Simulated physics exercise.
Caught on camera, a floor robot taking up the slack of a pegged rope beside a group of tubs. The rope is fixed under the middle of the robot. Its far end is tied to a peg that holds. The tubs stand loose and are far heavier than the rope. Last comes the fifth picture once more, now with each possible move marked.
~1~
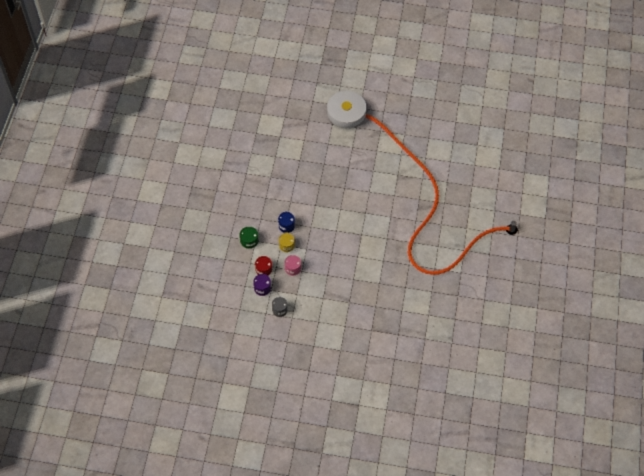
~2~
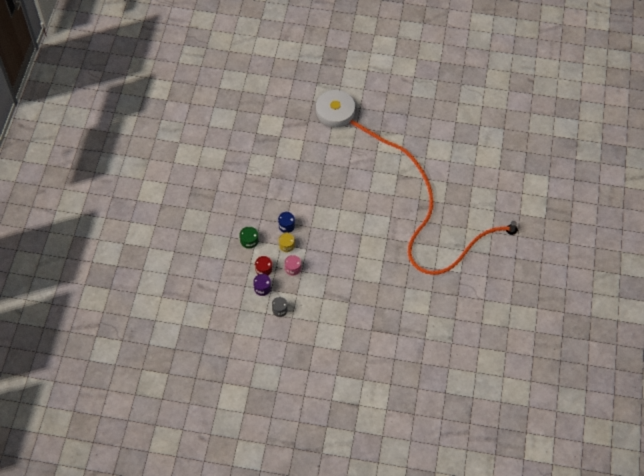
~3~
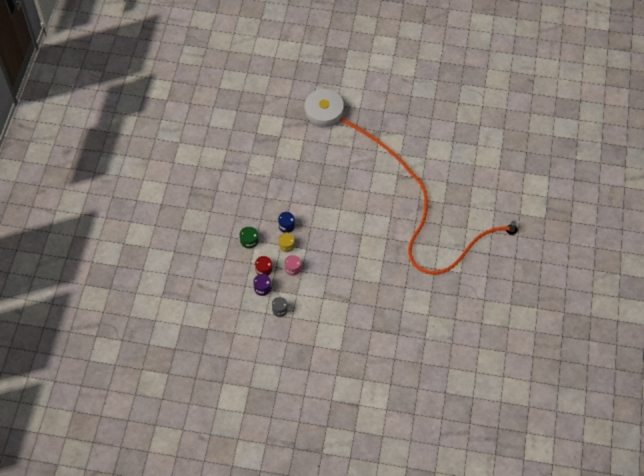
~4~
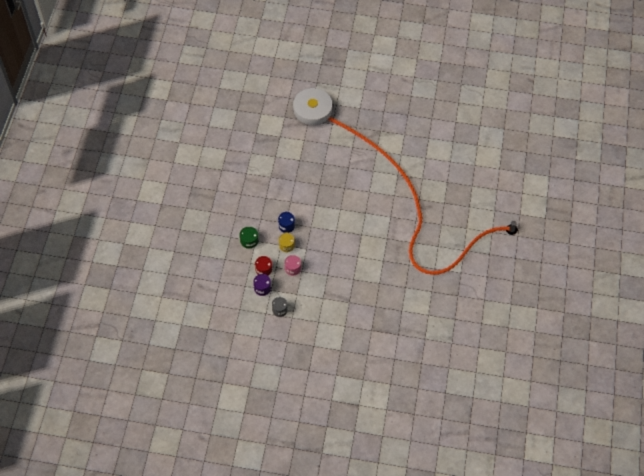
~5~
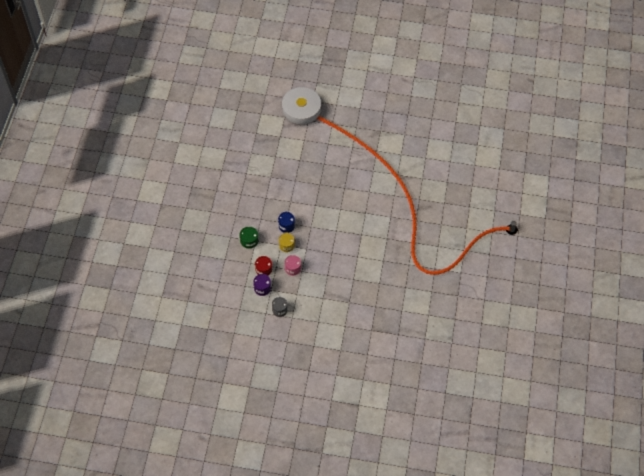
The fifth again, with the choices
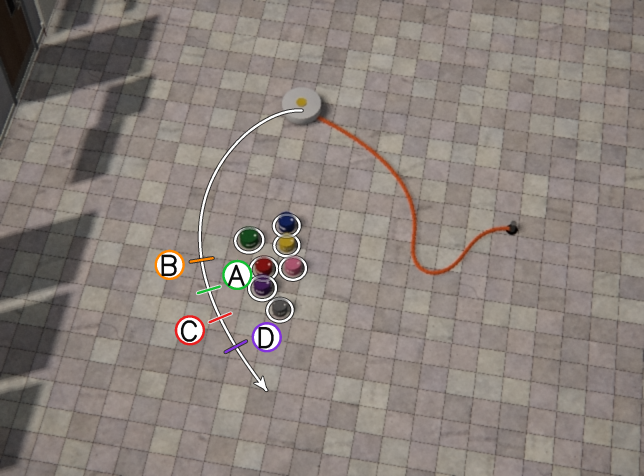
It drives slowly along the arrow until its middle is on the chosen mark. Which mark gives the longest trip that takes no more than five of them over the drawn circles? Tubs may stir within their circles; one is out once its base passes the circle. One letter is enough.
Up to mark D.
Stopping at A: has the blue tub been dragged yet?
No.
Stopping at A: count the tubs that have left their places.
The count is none.
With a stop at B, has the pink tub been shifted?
No.
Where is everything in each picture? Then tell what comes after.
In the first frame, peg (513, 227); red tub (264, 266); purple tub (262, 285).
In the second frame, robot (335, 109); pink tub (293, 265).
In the third frame, robot (324, 108); yellow tub (287, 243).
In the fourth frame, robot (313, 107); blue tub (287, 222).
In the fifth frame, robot (302, 106); red tub (264, 266); purple tub (262, 285); pink tub (293, 265).
On the copy, A at (209, 290); B at (202, 260); C at (220, 318); D at (236, 347); the route from (302, 111) via (200, 227) to (266, 390).
On D. First, robot (219, 162).
Then, robot (201, 258).
Finally, robot (235, 343); red tub (265, 269); green tub (274, 256); yellow tub (290, 252); blue tub (303, 243); three over the rings.
By contrast, A is within the limit but short; B is within the limit but short; C is within the limit but short.
